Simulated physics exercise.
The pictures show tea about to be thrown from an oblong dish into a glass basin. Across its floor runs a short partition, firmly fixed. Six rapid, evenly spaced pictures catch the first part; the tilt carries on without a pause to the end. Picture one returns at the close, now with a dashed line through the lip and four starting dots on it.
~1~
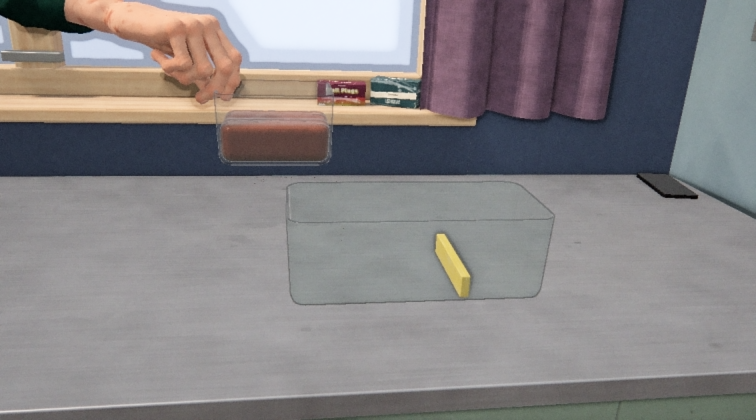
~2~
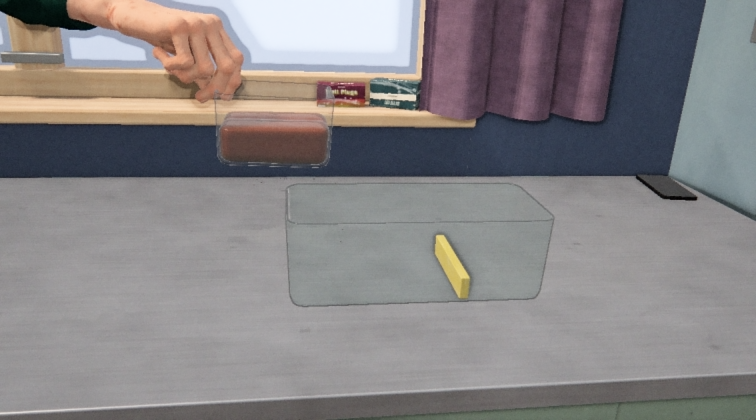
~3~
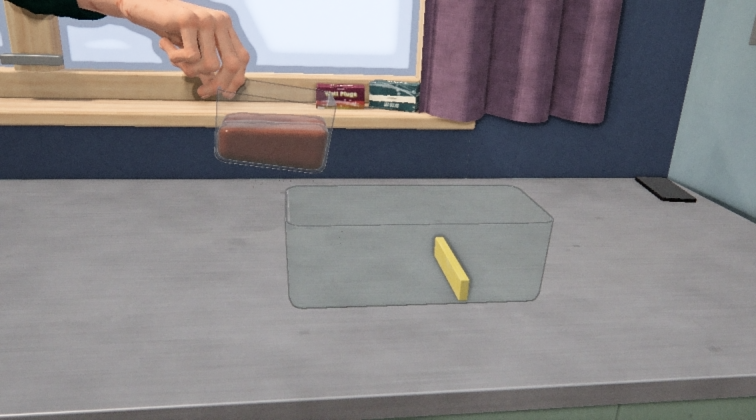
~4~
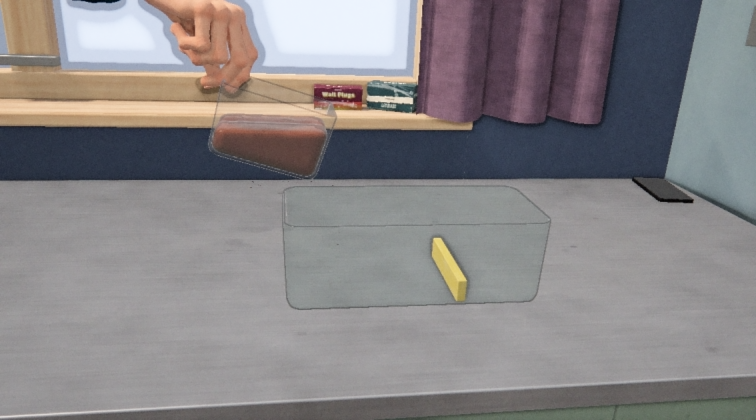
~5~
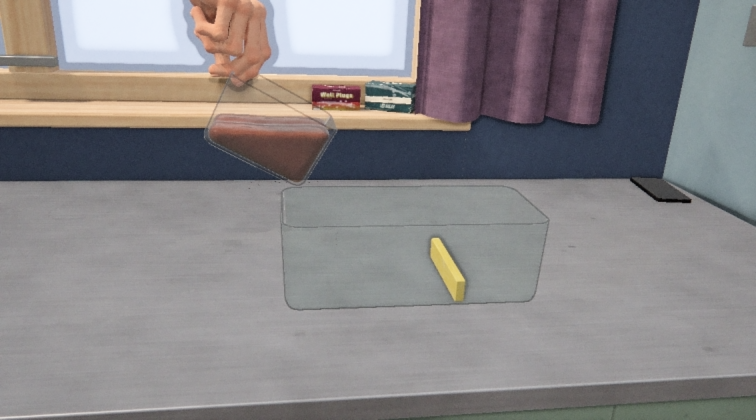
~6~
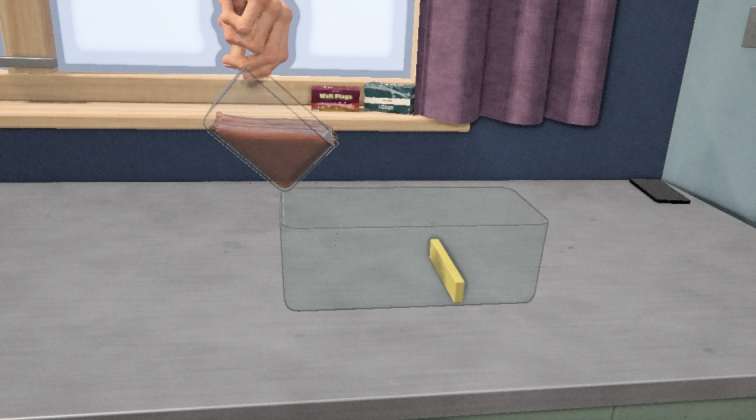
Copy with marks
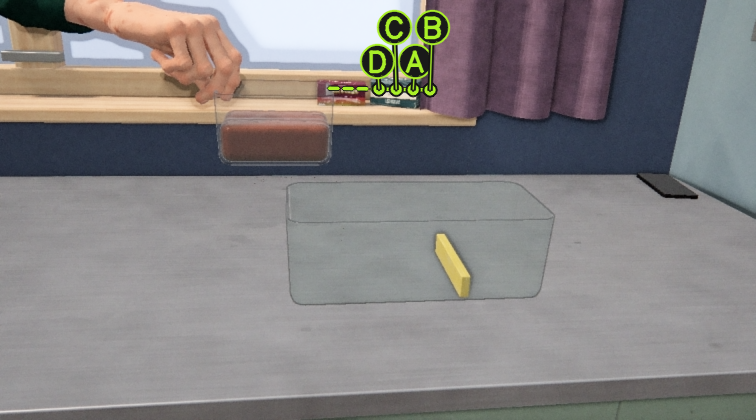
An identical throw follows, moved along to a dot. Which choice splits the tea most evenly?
Choose B.
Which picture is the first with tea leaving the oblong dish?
In picture 6.
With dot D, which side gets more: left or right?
More ends on the left.
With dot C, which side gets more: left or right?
The left side.
On the marked copy, A at (413, 89); B at (430, 90); C at (396, 89); D at (379, 89).
With A, about 75 % ends left of the wall and 25 % right of it.
With B, about 49 % ends left of the wall and 51 % right of it.
With C, about 93 % ends left of the wall and 7 % right of it.
With D, about 90 % ends left of the wall and 10 % right of it.
